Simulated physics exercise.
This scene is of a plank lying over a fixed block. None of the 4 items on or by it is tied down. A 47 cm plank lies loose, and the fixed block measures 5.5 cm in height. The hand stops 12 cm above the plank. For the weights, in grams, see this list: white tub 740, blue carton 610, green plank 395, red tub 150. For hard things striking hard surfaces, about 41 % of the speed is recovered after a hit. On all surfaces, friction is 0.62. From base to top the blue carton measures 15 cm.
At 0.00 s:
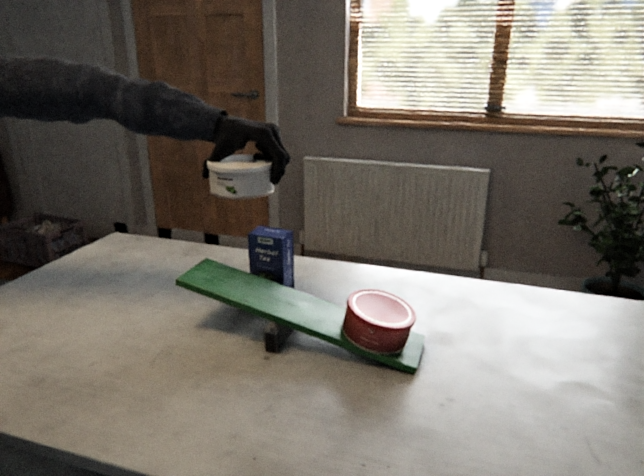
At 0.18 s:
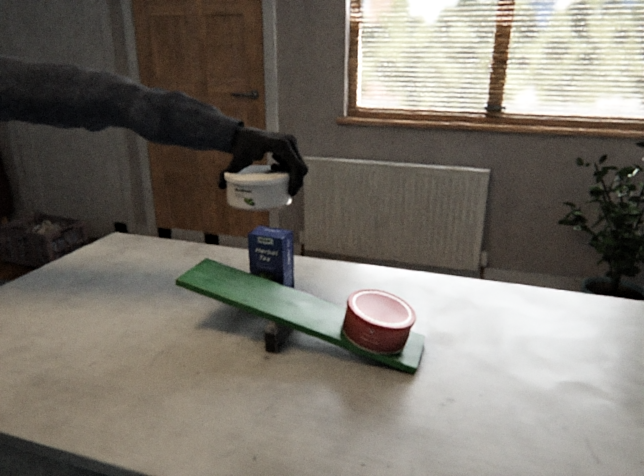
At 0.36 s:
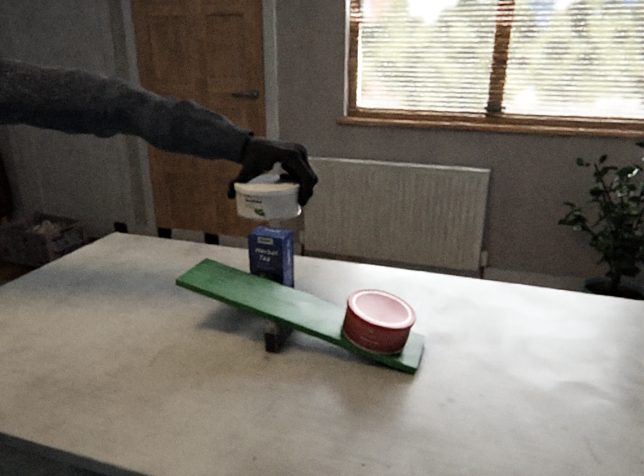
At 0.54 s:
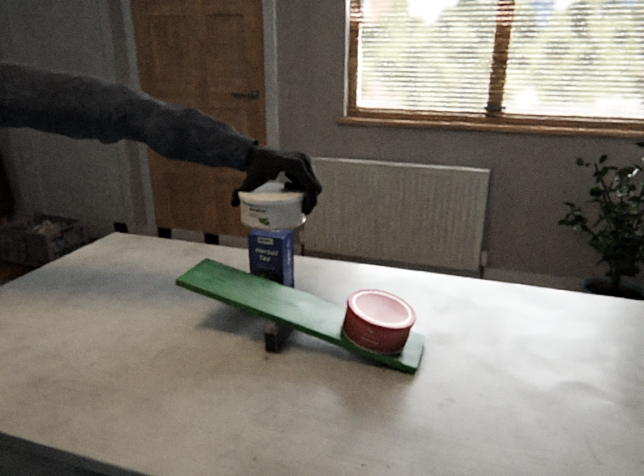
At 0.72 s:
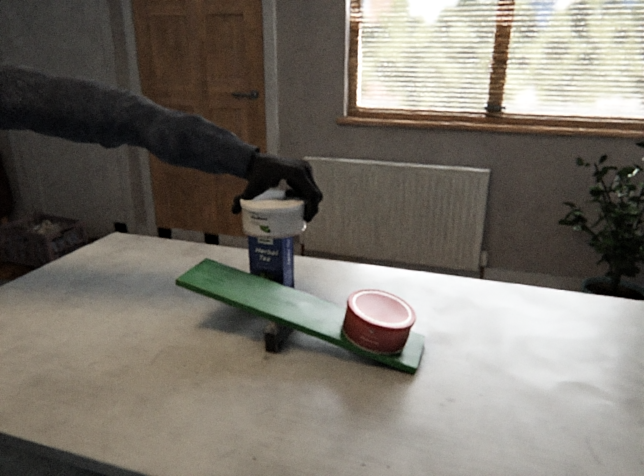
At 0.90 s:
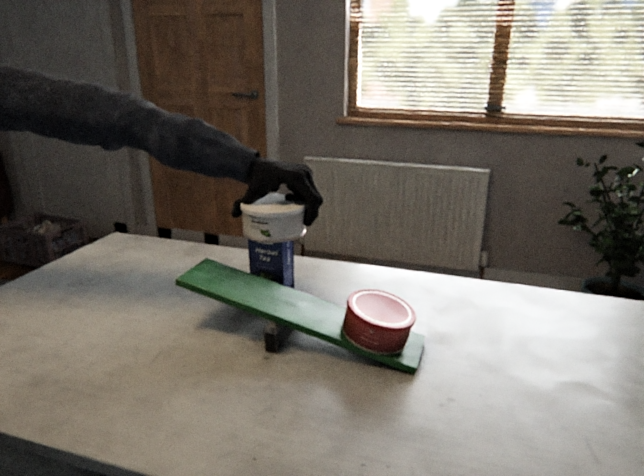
A gloved hand lowers a white tub over a blue carton behind a tilted green plank.
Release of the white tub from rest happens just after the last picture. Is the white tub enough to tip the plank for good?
Final state: Tilted the original way.
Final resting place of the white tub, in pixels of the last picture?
Roughly at pixel (293, 291).
After 1.10 s, plank at 12°, leaning as at the start; white tub moved 5 cm near (275, 244).
After 1.20 s, plank at 8°, leaning as at the start; white tub 9° off upright near (282, 286); red tub 8° off upright.
After 1.40 s, plank at 12°, leaning as at the start; white tub 12° off upright near (292, 291).
In the end (2.0 s), plank at 12°, leaning as at the start; not toppled but over 4 cm from the start, white tub; the other 3 under 4 cm from the start. At the end, from the last picture's camera, white tub near (292, 291). The plank lies as before.
